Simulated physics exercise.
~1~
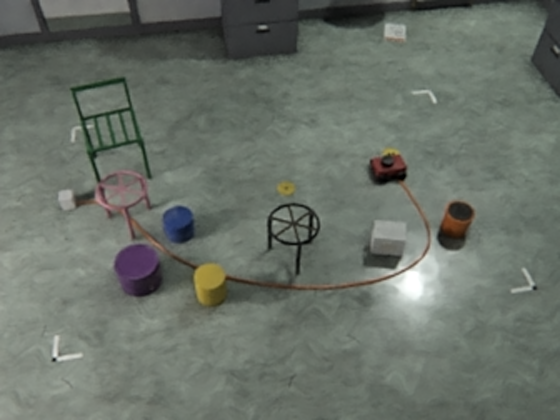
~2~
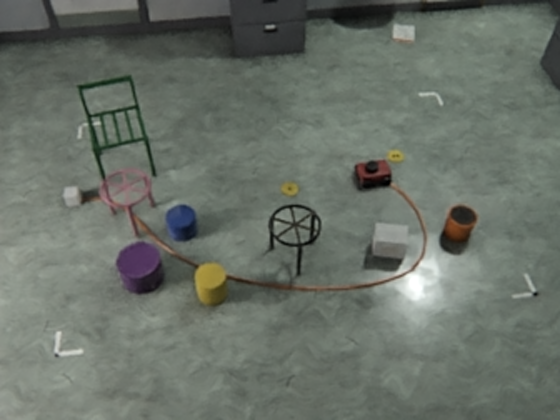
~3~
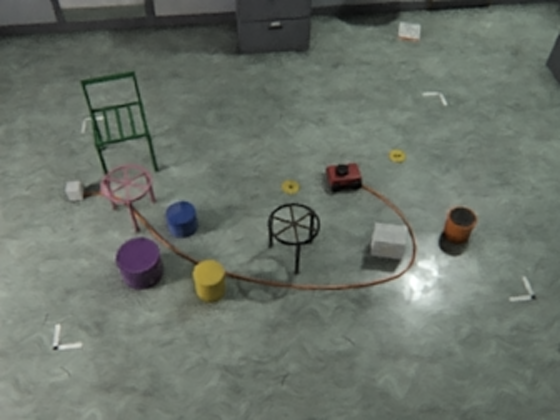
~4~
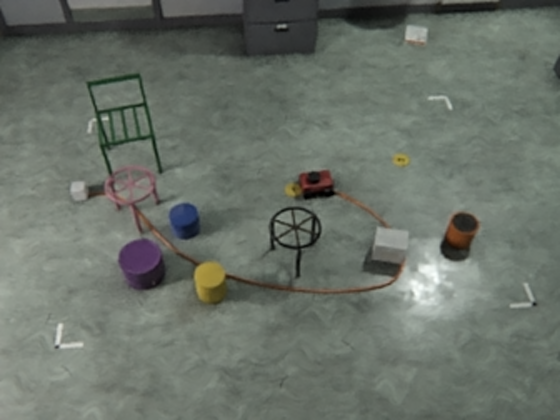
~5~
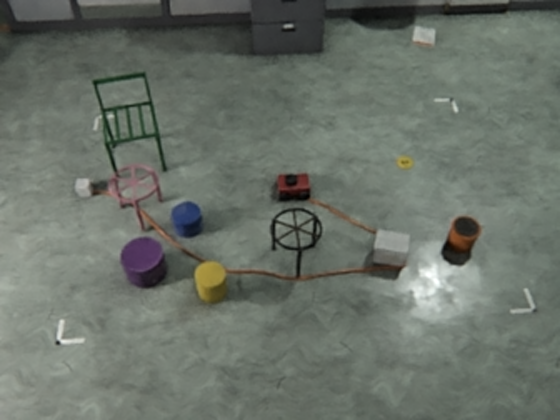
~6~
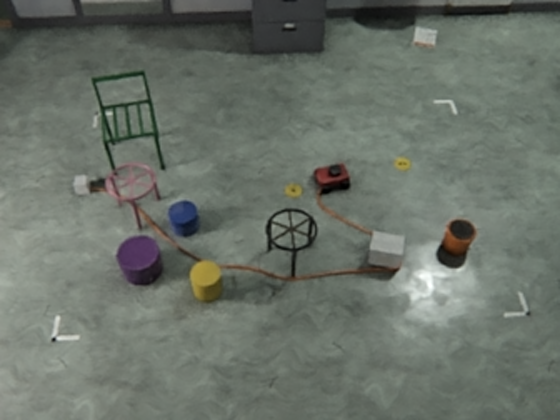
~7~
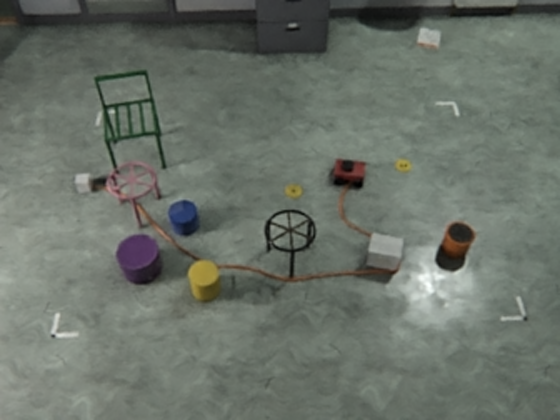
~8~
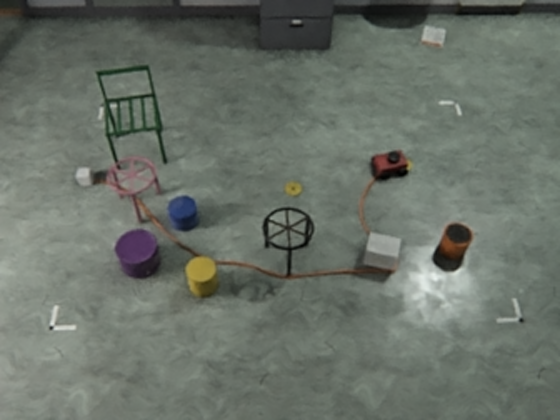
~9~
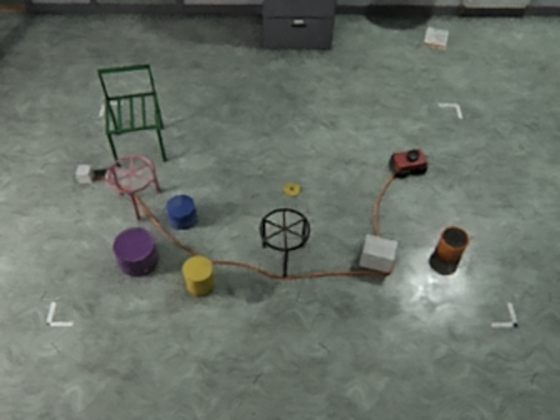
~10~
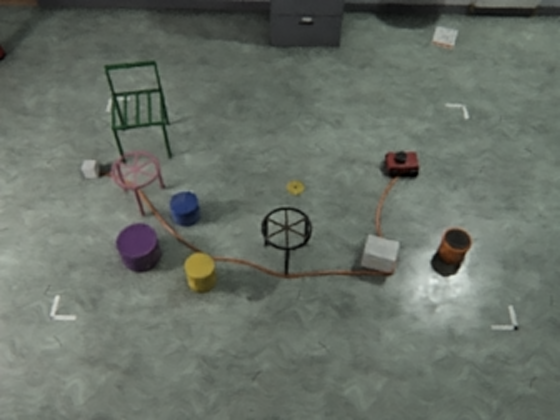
In this clip, a small red cart trailing an orange cord drives left across a grey floor among tubs, stools, a chair and a carton, then reverses direction and travels right, stopping at upper right with the cord bent round the white carton and the other objects still standing in place.
